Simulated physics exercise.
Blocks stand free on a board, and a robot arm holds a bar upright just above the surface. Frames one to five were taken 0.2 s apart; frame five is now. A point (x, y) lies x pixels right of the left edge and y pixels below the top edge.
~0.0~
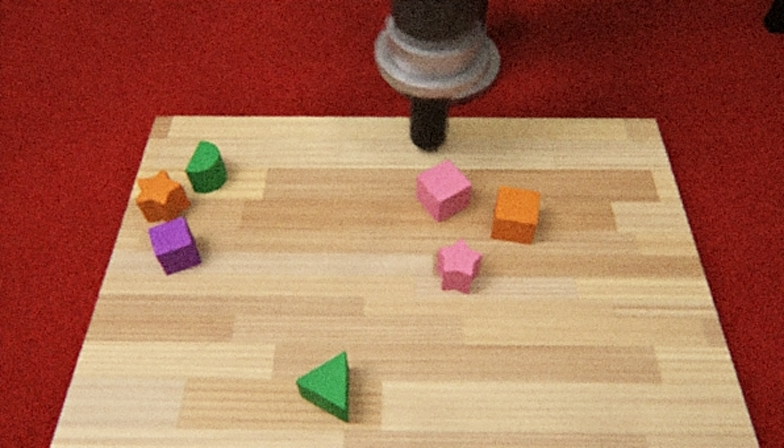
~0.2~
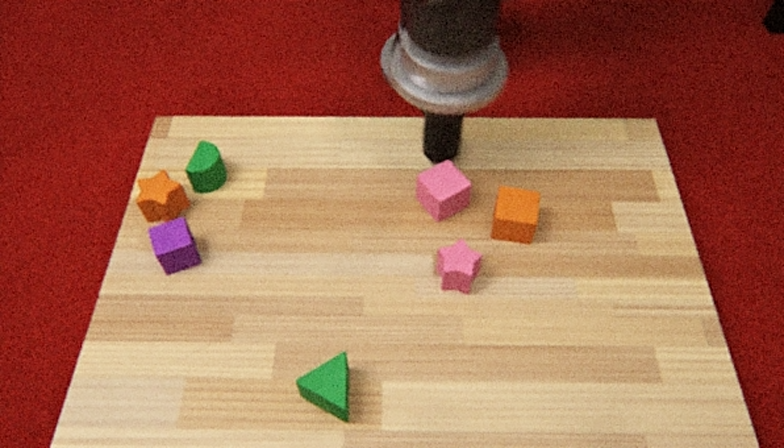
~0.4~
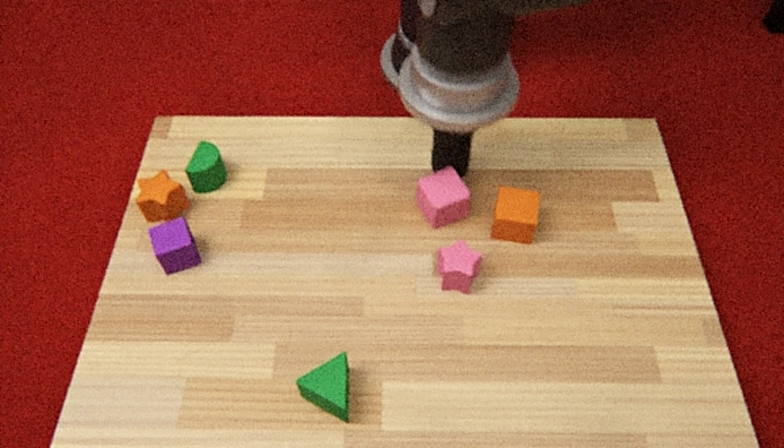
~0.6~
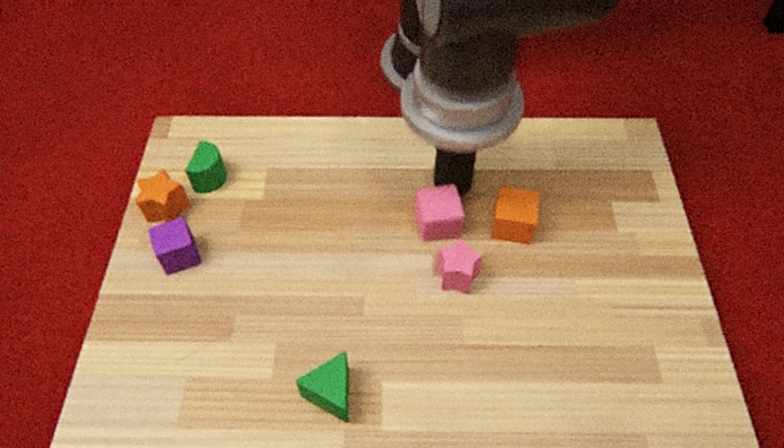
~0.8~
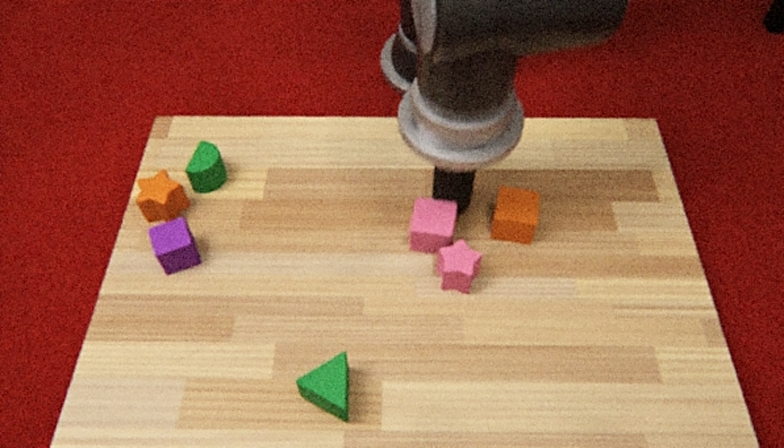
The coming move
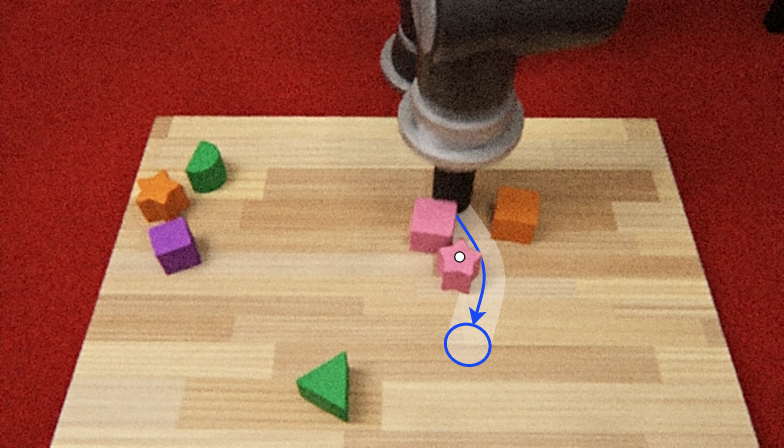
At first, a robot arm holds a dark bar at the far edge of a wooden board, behind a pink cube, with other coloured blocks spread around. The bar moves nearer and pushes the cube a short way forward and slightly left, close to the pink star, while the other blocks stay still.
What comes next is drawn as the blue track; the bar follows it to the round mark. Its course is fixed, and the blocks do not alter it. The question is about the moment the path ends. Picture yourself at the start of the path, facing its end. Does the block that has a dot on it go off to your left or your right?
The block that has a dot on it goes right.
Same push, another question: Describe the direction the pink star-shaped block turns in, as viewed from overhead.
The block spins clockwise.
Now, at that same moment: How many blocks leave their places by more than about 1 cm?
Of all the blocks, two travel more than a centimetre.
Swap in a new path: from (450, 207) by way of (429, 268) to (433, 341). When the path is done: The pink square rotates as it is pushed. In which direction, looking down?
Viewed from above, clockwise.
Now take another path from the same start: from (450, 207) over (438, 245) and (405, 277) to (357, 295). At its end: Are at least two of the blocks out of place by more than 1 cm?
No.
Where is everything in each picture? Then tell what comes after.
In the first frame, tip of the bar (428, 137), middles of tops, pink square (444, 179), pink star-shaped block (460, 257), orange square (518, 204).
In the second frame, bar (441, 151), nothing pushed.
In the third frame, bar (450, 167), pink square (444, 187).
In the fourth frame, bar (452, 183), pink square (440, 202).
In the fifth frame, bar (451, 200), pink square (434, 216), pink star-shaped block (460, 257), orange square (518, 204).
The line goes from (450, 207) via (476, 246) and (482, 294), ending at (468, 344); the dot is on the pink star-shaped block.
The first path, step by step. One third of the way, bar (477, 240); pink square (434, 231), turned 50° clockwise; pink star-shaped block (460, 260).
Two thirds of the way, bar (483, 287); pink square (434, 231), turned 50° clockwise; pink star-shaped block (448, 279), turned 35° clockwise.
At the end, bar (469, 339); pink square (434, 231), turned 50° clockwise; pink star-shaped block (440, 286), turned 70° clockwise; orange square unmoved.
